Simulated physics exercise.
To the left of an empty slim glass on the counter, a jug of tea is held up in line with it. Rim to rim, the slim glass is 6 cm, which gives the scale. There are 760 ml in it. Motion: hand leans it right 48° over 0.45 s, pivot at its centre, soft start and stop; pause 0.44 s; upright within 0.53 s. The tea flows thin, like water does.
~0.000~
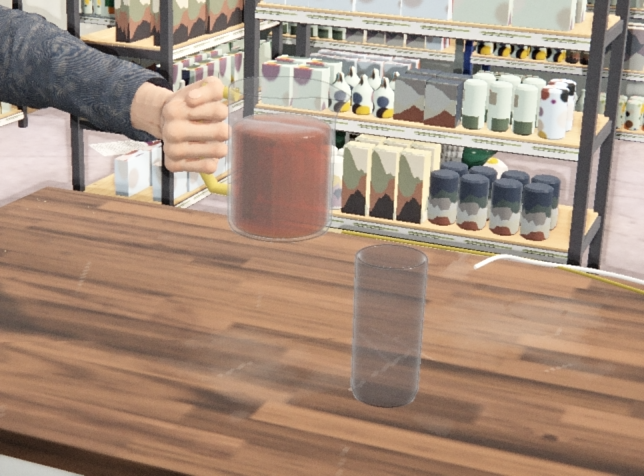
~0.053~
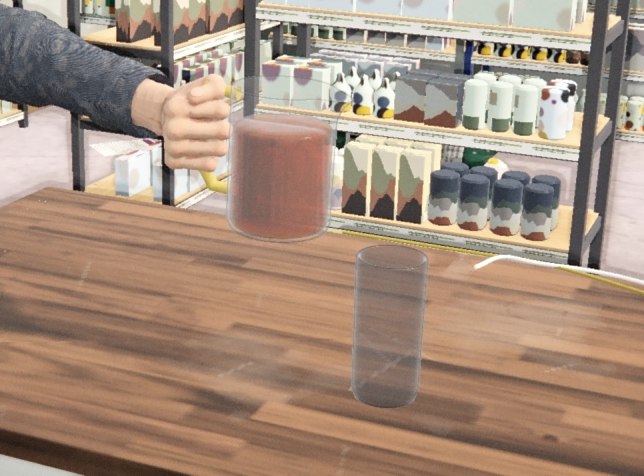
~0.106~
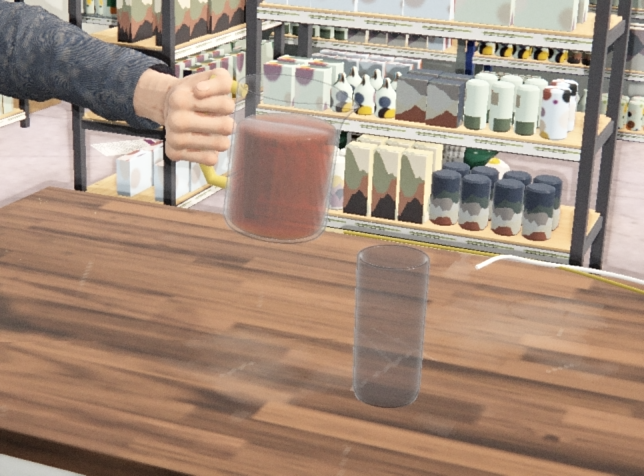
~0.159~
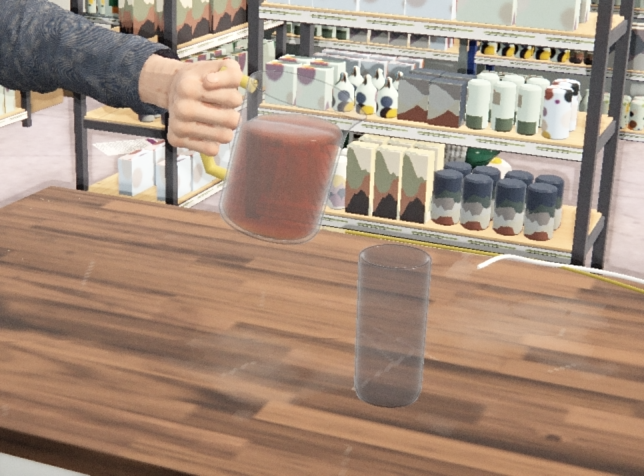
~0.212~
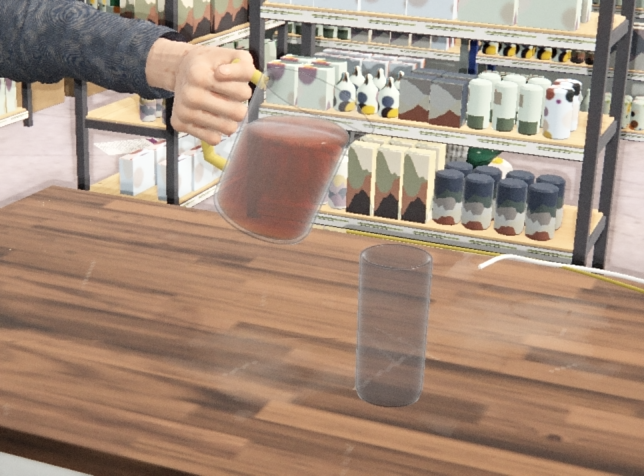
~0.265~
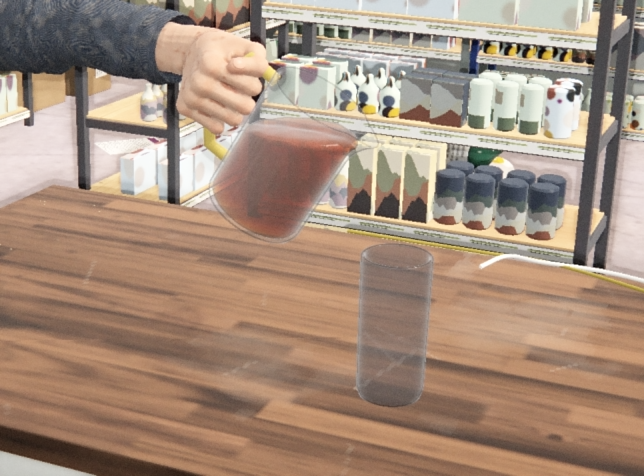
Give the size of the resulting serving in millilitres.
The serving comes to about 110 ml.
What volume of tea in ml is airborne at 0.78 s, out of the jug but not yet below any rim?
Roughly 20 ml.
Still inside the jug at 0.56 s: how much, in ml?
Roughly 710 ml, give or take.
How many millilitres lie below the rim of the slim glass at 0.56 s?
I'd put it around 20 ml.
Then, 0.56 s in, the tilt is 48° and the slim glass has 20 ml, the jug 715 ml, and 0 ml is on the counter.
Then, 0.78 s in, the tilt is 48° and the slim glass has 65 ml, the jug 680 ml, and 0 ml is on the counter.
Then, 1.01 s in, the tilt is 42° and the slim glass has 95 ml, the jug 655 ml, and 5 ml is on the counter.
Then, 1.26 s in, the tilt is 10° and the slim glass has 110 ml, the jug 650 ml, and 5 ml is on the counter.
Finally, the slim glass has 110 ml, the jug 650 ml, and 5 ml is on the counter.
